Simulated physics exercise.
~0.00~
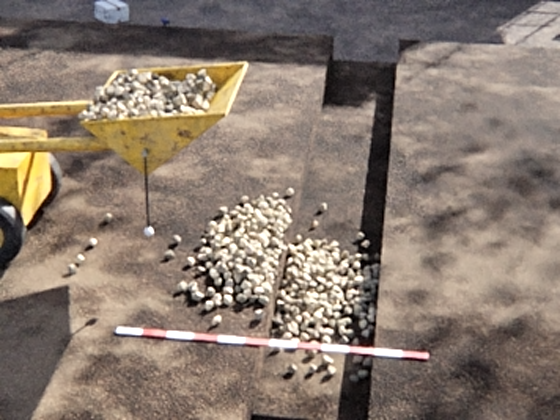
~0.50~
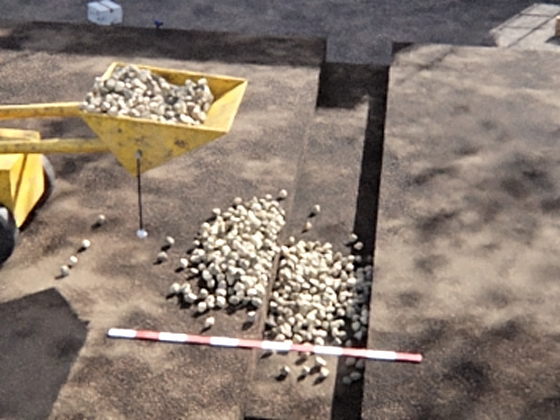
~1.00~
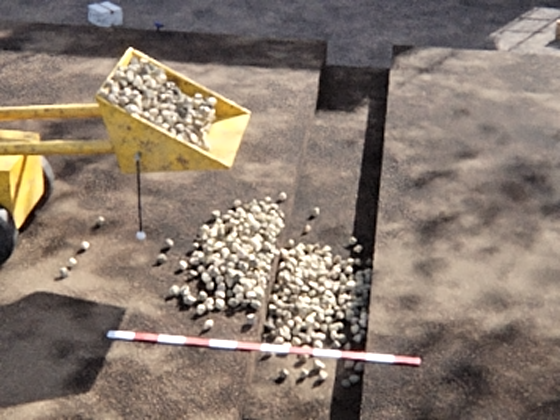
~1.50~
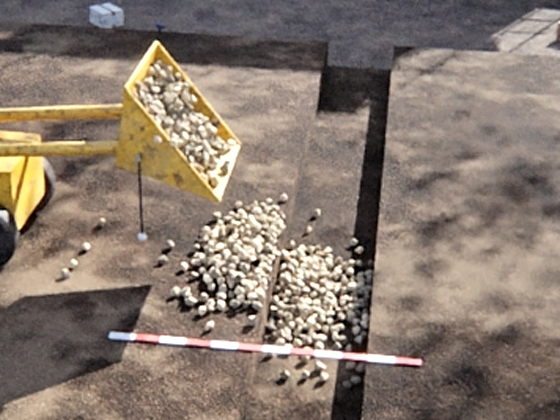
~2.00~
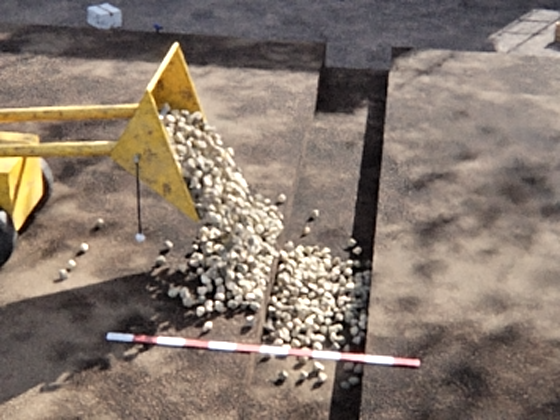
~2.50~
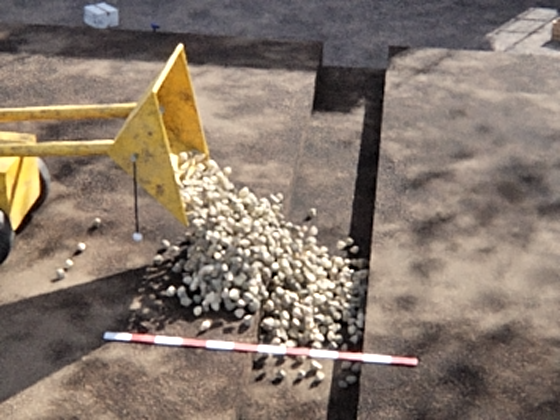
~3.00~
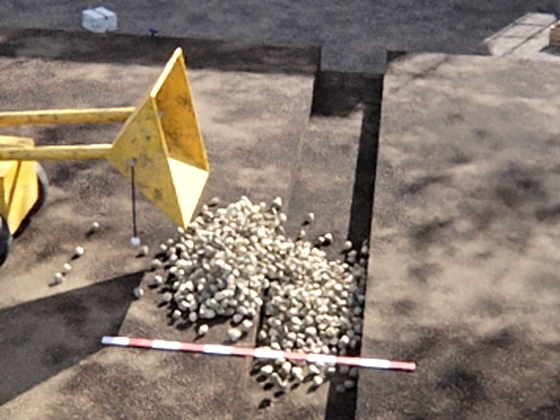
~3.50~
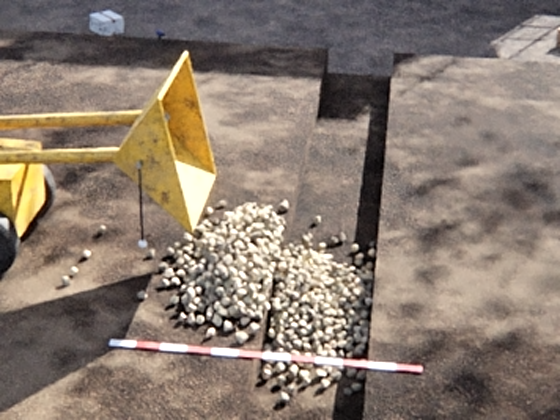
On a sunlit stretch of brown ground, seen from above at an angle, a narrow trench runs away from the viewer. A yellow bucket full of pale, rounded stones is held out on two arms from a wheeled yellow machine at the left, with a similar heap already lying beside and in the trench behind a red and white staff. The bucket tips forward, slowly at first, then steeply, until the stones pour over its lip onto the heap. The pile swells and spreads rightward and toward the staff. Finally the emptied bucket hangs still above the larger heap.
